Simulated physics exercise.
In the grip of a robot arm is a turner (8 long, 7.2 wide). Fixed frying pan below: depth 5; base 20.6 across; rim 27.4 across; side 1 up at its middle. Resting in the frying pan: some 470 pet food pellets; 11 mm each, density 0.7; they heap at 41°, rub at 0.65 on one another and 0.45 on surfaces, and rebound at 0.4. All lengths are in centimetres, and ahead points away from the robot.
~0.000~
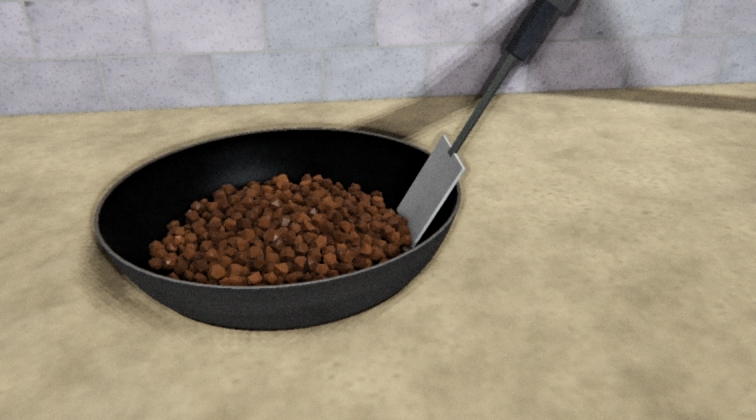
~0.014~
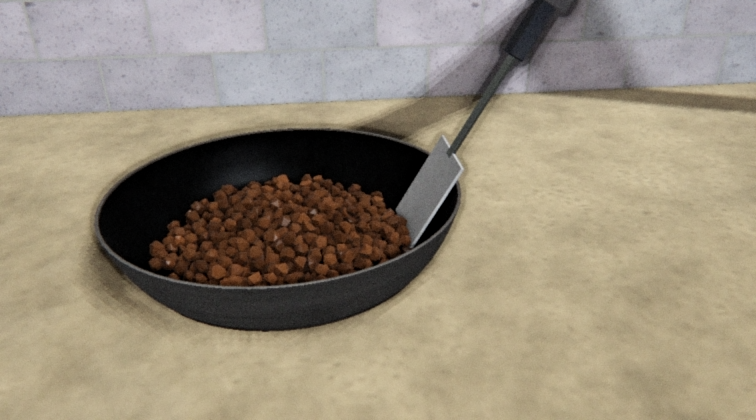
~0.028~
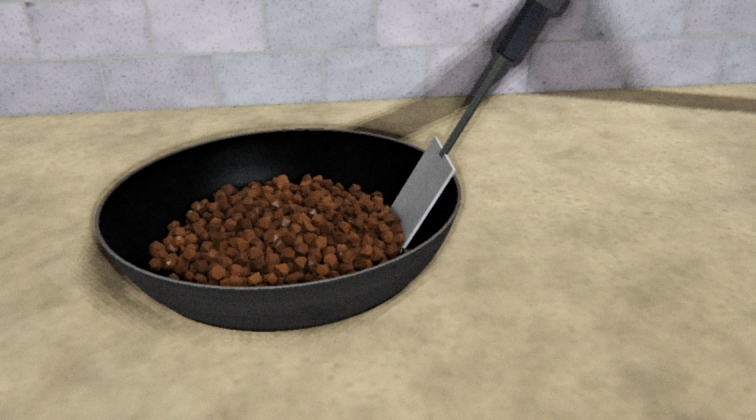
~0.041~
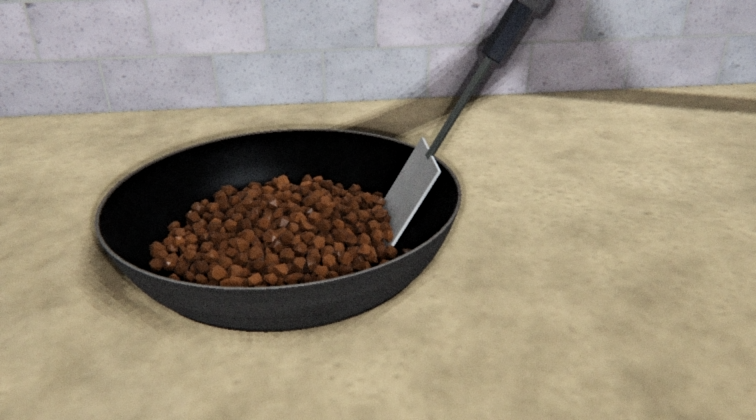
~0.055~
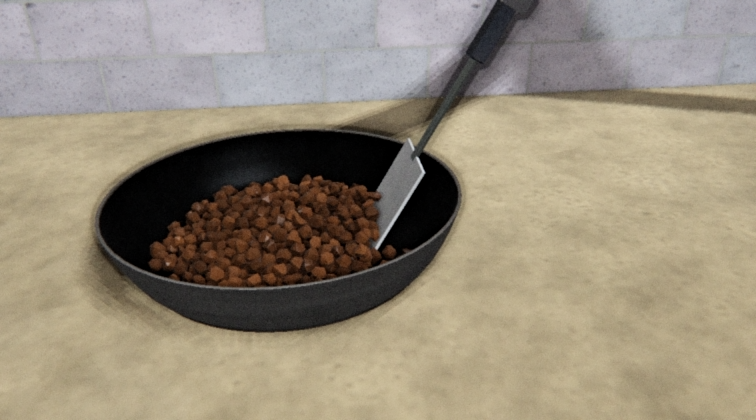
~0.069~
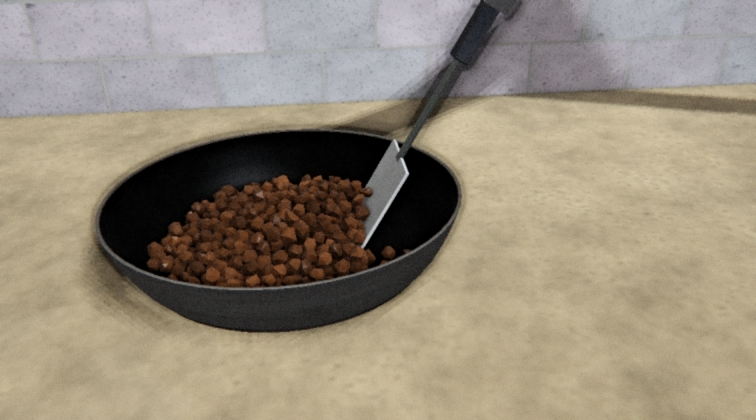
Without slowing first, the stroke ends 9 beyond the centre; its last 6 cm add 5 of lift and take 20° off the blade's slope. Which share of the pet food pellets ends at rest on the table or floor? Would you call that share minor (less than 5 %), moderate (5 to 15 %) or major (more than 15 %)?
I would call it moderate.
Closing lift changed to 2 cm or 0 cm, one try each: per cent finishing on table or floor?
I'd say close to 5 percent for the first and close to 0 percent for the second.
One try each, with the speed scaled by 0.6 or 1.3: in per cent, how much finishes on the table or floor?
Roughly 0 % and roughly 15 %.
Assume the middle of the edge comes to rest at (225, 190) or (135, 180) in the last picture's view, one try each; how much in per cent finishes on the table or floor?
5 % and 15 %.
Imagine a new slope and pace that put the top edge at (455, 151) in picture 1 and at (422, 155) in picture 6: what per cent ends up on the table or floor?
It works out to about 0 %, more or less.
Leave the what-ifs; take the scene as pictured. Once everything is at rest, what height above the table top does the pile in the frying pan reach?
It reaches about 5.0 cm.
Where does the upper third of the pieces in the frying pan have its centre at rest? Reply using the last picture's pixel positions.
It is centred near (174, 228).
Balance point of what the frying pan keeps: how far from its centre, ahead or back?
The balance point is about 4.5 cm ahead.
By 0.13 s, sloping 60°, highest piece 5 above the table; 466 in the frying pan.
By 0.18 s, sloping 54°, highest piece 6 above the table; 466 in the frying pan.
By 0.41 s, sloping 40°, highest piece 5 above the table; 421 in the frying pan, 43 on the table or floor, 2 on the blade or in flight.
By 1.46 s, sloping 40°, highest piece 5 above the table; 421 in the frying pan, 45 on the table or floor.
Final count, 421 in the frying pan, 45 on the table or floor. That is 10 % on the table or floor.
